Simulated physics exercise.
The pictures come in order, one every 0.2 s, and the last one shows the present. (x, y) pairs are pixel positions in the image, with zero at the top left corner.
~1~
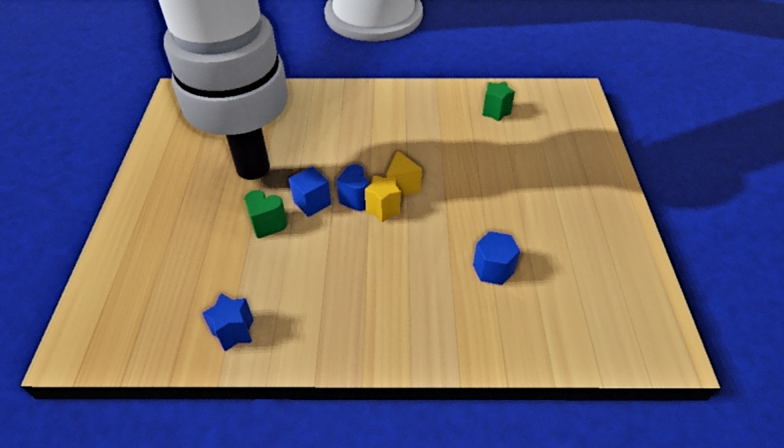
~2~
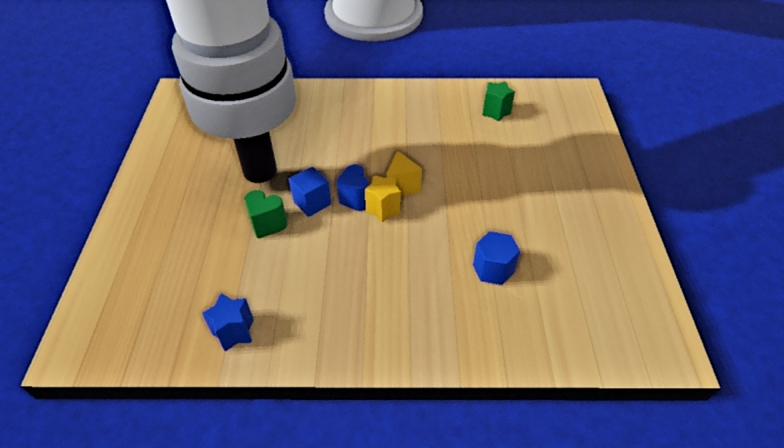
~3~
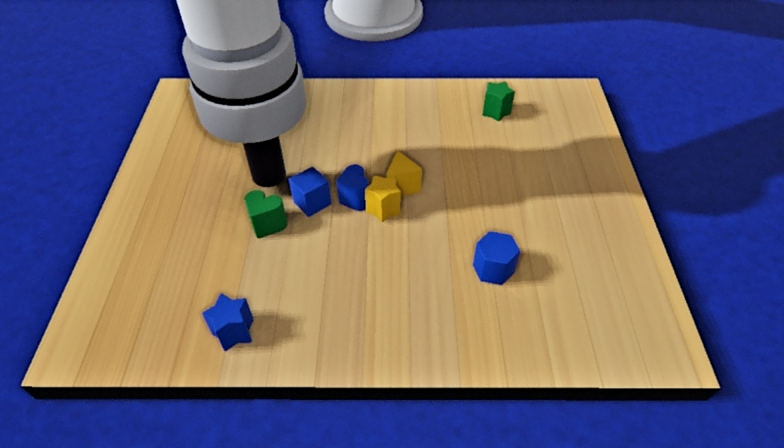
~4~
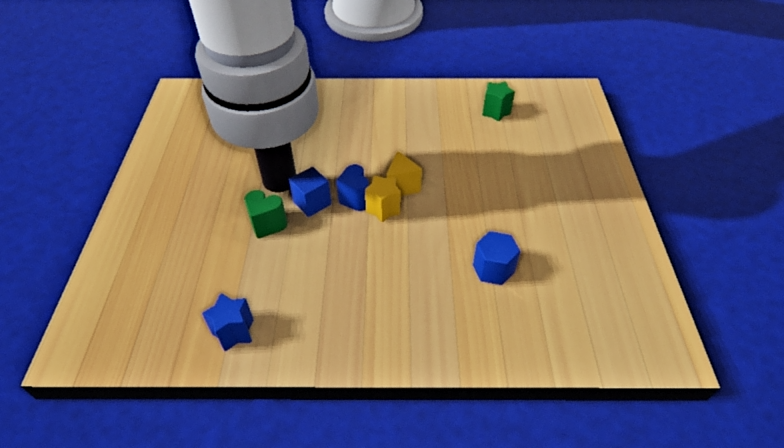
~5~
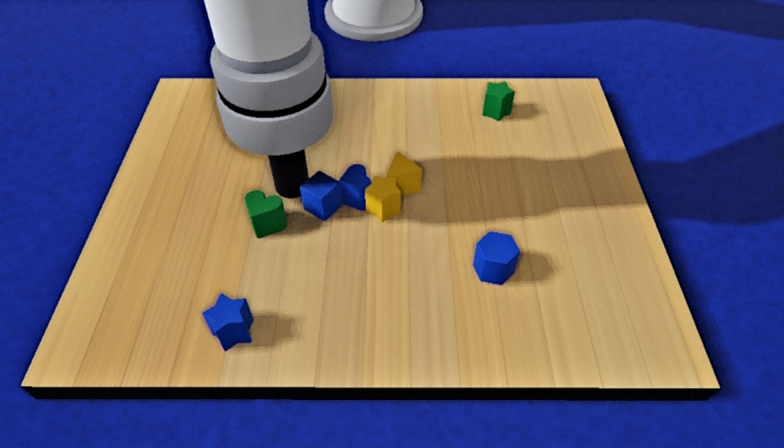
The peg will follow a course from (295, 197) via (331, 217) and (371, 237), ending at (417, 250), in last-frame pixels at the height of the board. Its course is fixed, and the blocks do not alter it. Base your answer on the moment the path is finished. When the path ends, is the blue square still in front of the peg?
Yes.
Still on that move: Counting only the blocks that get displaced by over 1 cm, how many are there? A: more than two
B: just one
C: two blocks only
It's B.
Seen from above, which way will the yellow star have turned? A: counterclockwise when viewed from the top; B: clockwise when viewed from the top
A (counterclockwise when viewed from the top)
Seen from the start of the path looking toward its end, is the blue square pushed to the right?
In short: No.
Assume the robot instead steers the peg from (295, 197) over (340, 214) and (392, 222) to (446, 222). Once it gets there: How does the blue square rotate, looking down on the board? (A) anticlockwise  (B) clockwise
I'll go with B - clockwise.
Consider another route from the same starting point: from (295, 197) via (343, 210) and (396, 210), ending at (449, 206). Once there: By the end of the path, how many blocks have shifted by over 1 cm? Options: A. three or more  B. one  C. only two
Letter A.
What follows on the original path. One third of the way, peg (330, 207); blue square (361, 201), turned 20° anticlockwise.
Two thirds of the way, peg (370, 226); blue square (405, 217), turned 40° anticlockwise; yellow star (390, 186), turned 20° anticlockwise.
At the end, peg (418, 240); blue square (455, 229), turned 45° anticlockwise; blue heart block unmoved; yellow star (390, 186), turned 20° anticlockwise.
